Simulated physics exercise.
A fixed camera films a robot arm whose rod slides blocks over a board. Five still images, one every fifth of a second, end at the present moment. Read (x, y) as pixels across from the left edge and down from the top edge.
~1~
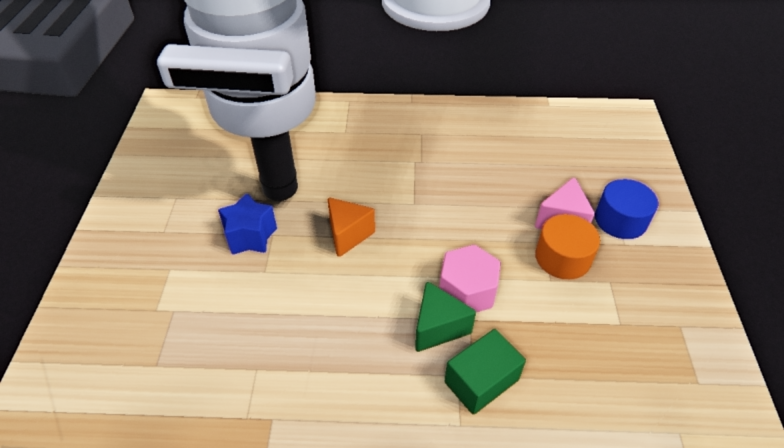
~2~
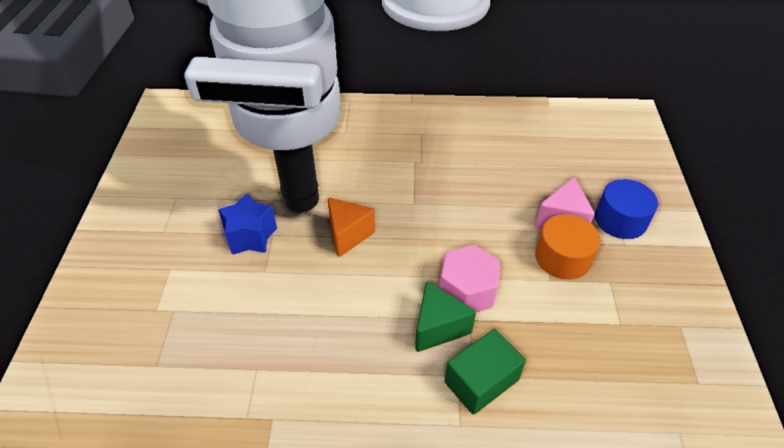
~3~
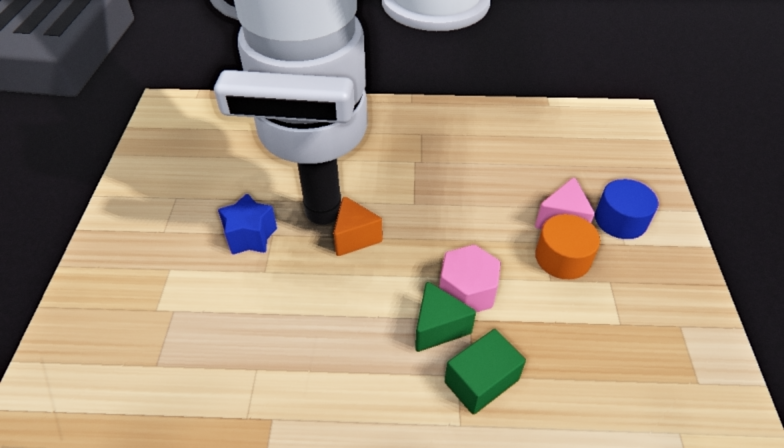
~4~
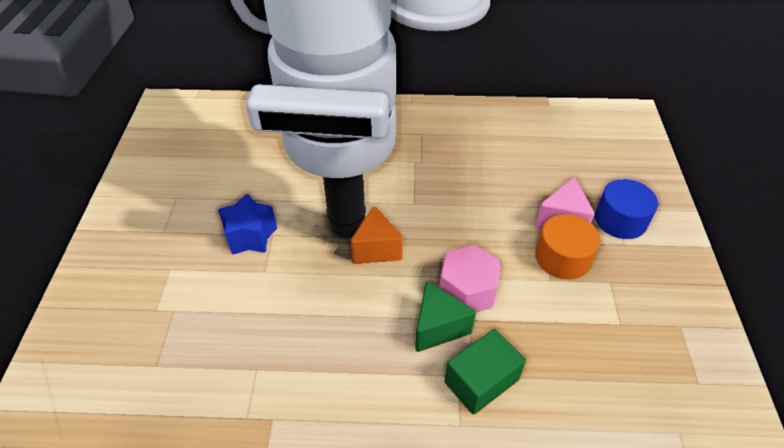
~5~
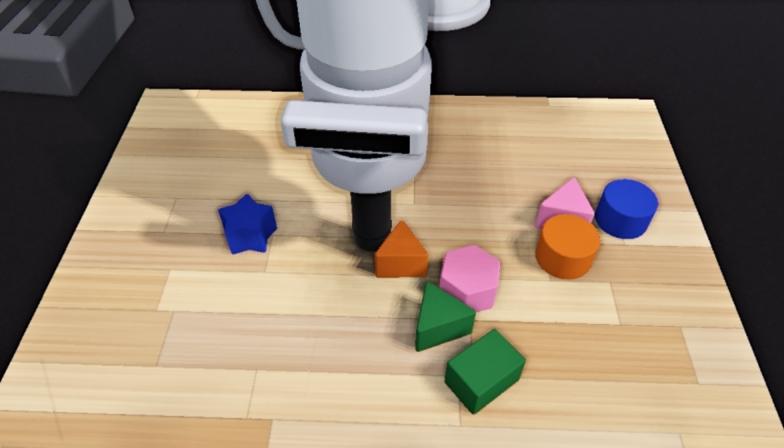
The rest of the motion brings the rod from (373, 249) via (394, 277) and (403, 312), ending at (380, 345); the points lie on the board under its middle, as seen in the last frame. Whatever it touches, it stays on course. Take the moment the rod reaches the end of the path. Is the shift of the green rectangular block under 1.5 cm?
I expect so.
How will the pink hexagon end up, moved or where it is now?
At the end of the path, it will have moved.
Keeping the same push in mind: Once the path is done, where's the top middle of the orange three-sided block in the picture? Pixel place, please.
It will likely be found at (443, 277).
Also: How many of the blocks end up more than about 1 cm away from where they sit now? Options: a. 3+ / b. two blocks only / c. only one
Answer: A.
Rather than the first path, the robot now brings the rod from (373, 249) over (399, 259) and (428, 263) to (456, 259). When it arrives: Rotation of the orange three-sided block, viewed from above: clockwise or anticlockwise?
Looking from above, the answer is clockwise.
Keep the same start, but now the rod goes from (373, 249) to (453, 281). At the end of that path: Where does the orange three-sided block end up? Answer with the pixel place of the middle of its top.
Located at (470, 289).
What follows on the original path. One third of the way, rod (394, 267); orange three-sided block (430, 267), turned 20° anticlockwise; pink hexagon (490, 275).
Two thirds of the way, rod (404, 302); orange three-sided block (443, 277), turned 30° anticlockwise; green three-sided block (452, 322), turned 15° clockwise; pink hexagon (504, 277), turned 15° anticlockwise.
At the end, rod (380, 335); orange three-sided block (443, 277), turned 30° anticlockwise; green three-sided block (452, 322), turned 15° clockwise; pink hexagon (504, 277), turned 15° anticlockwise; green rectangular block in place.
